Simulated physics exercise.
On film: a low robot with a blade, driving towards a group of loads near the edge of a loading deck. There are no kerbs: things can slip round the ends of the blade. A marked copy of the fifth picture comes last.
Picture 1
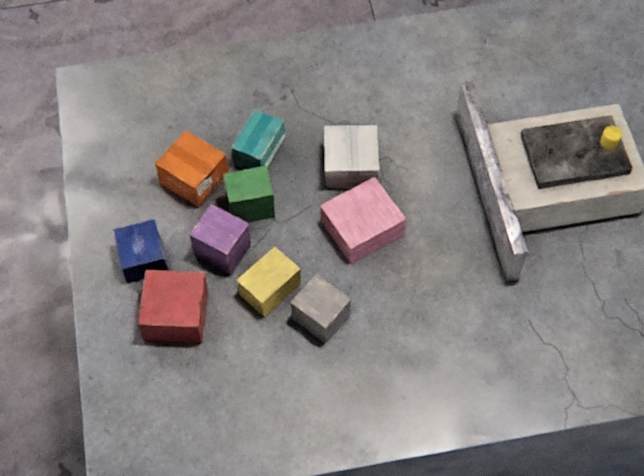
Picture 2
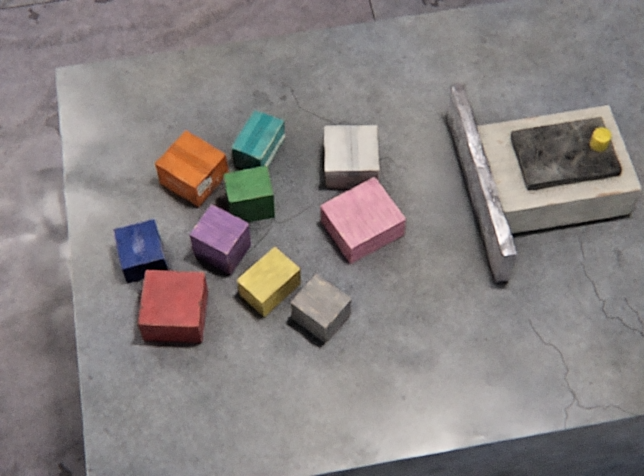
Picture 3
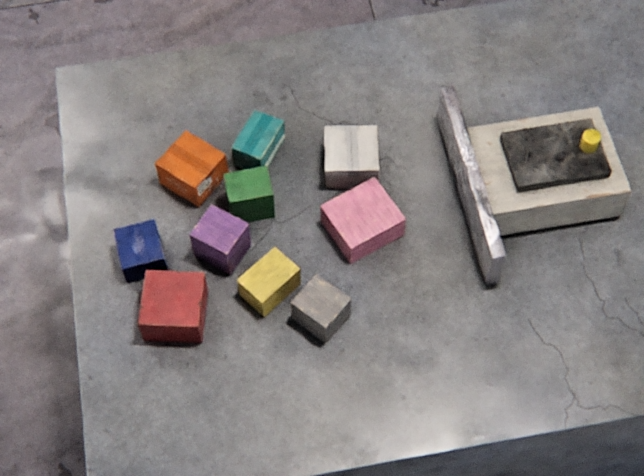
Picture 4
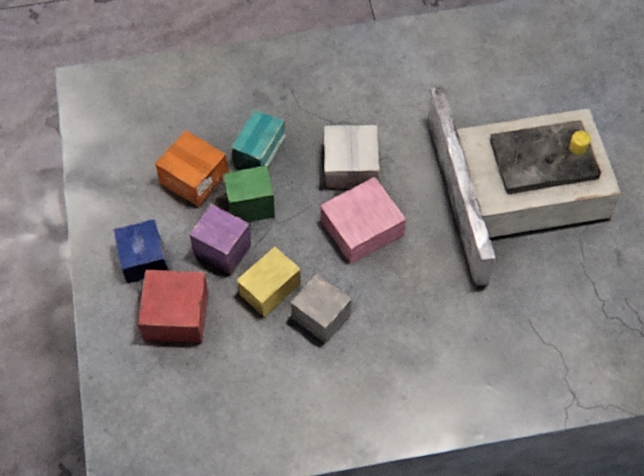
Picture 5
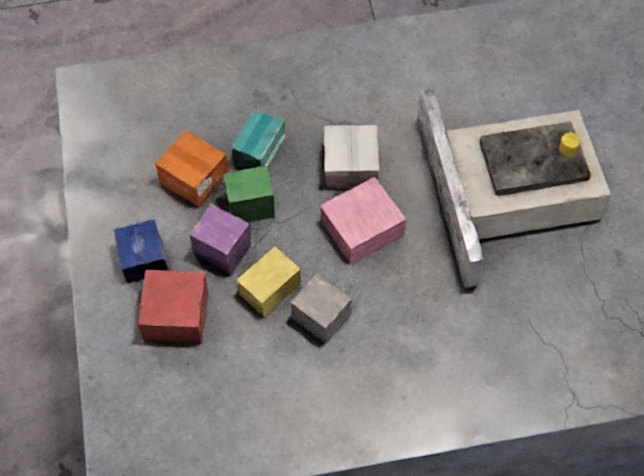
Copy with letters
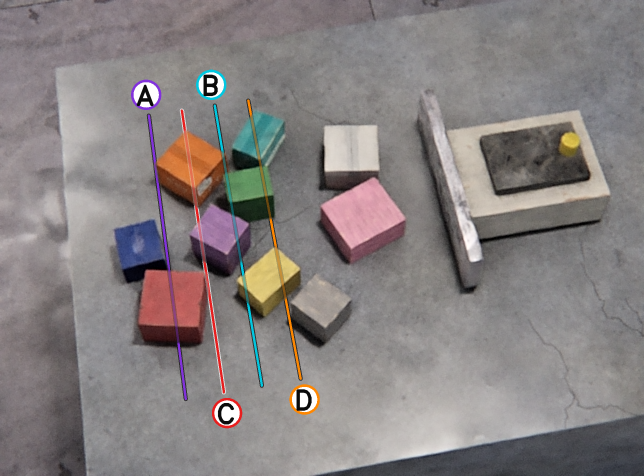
A low bladed robot creeping slowly left across a grey deck towards a cluster of coloured blocks, which all stay still.
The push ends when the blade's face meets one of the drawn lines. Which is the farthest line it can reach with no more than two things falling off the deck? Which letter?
A.
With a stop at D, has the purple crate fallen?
No.
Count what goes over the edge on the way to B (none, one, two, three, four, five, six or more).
By then, none.
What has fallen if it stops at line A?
It is the blue parcel.
On the copy, A at (166, 247); B at (237, 235); C at (201, 241); D at (273, 229).
On A. First, robot (428, 174); white box (306, 165); pink crate (313, 220).
Then, robot (324, 191); blue parcel (111, 257); purple crate (153, 258).
Finally, robot (245, 204); blue parcel over the edge; purple crate (77, 273); one fallen.
By contrast, B is within the limit but short; C is within the limit but short; D is within the limit but short.
